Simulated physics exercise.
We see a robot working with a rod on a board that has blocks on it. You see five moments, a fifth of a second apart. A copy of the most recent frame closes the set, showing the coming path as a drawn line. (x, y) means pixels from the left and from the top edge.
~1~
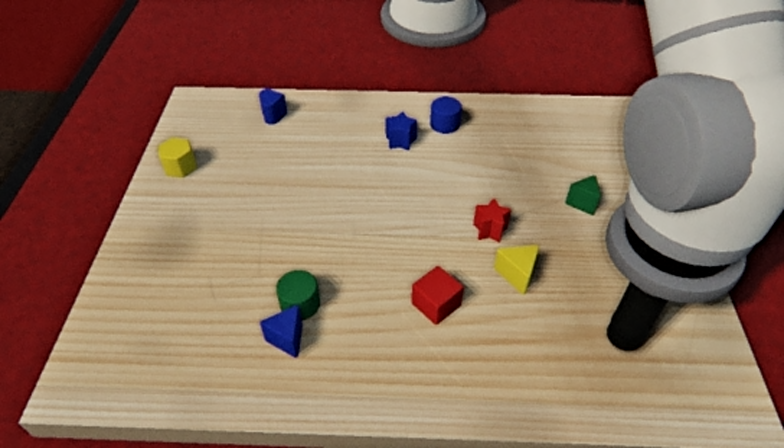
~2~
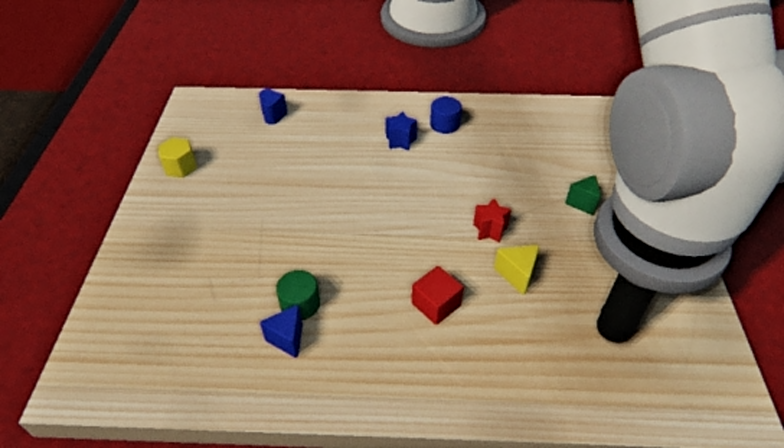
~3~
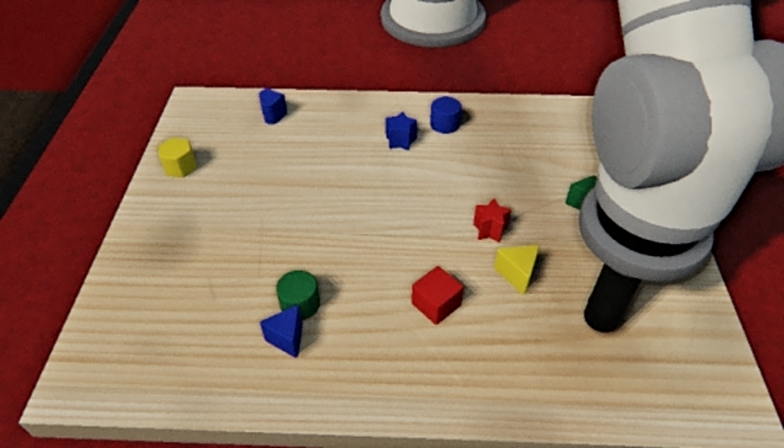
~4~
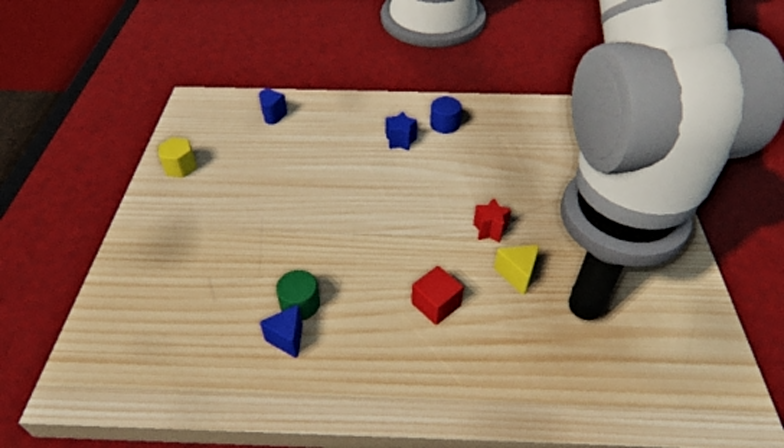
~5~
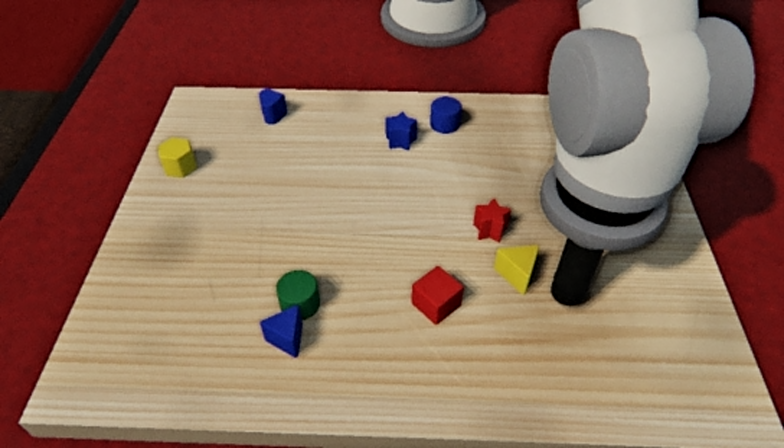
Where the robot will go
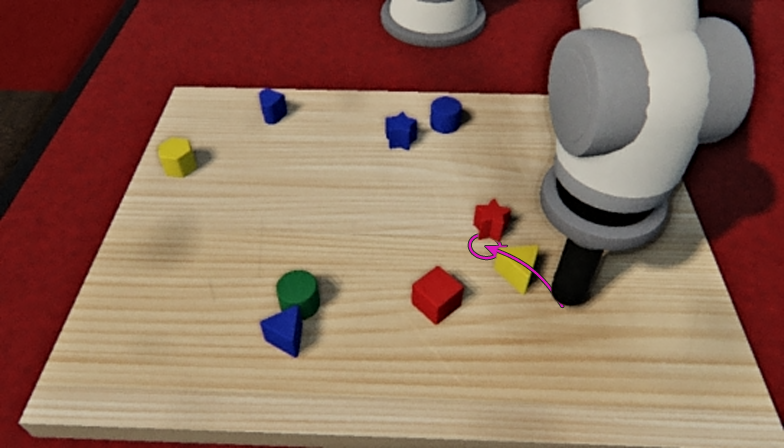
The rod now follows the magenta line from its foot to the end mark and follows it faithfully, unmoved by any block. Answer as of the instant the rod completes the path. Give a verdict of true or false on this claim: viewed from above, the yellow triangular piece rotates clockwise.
The statement is false.
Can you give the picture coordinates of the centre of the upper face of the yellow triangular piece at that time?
I think it will end close to (467, 241).
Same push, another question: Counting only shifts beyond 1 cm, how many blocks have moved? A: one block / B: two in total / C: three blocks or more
The one that fits is B, two in total.
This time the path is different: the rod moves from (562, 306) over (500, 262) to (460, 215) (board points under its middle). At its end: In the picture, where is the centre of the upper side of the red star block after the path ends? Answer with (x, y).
Put as a pixel place, it's (483, 185).
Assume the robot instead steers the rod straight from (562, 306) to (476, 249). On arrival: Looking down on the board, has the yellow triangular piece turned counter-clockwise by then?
No, that is not what happens.
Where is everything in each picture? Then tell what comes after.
In the first picture, rod tip at (624, 337); block tops, red square at (438, 285); red star block at (493, 211); yellow triangular piece at (522, 256).
In the second picture, rod at (614, 329); blocks unchanged.
In the third picture, rod at (601, 319); blocks unchanged.
In the fourth picture, rod at (585, 307); blocks unchanged.
In the fifth picture, rod at (567, 294); red square at (438, 285); red star block at (493, 211); yellow triangular piece at (522, 256).
Path on the board, from (562, 306) via (543, 280) and (516, 259), ending at (485, 246).
On the path given first. Halfway along, rod at (534, 255); yellow triangular piece at (505, 247), turned 25° anticlockwise.
At the end, rod at (487, 233); red square in place; red star block at (484, 202), turned 30° clockwise; yellow triangular piece at (467, 241), turned 65° anticlockwise.
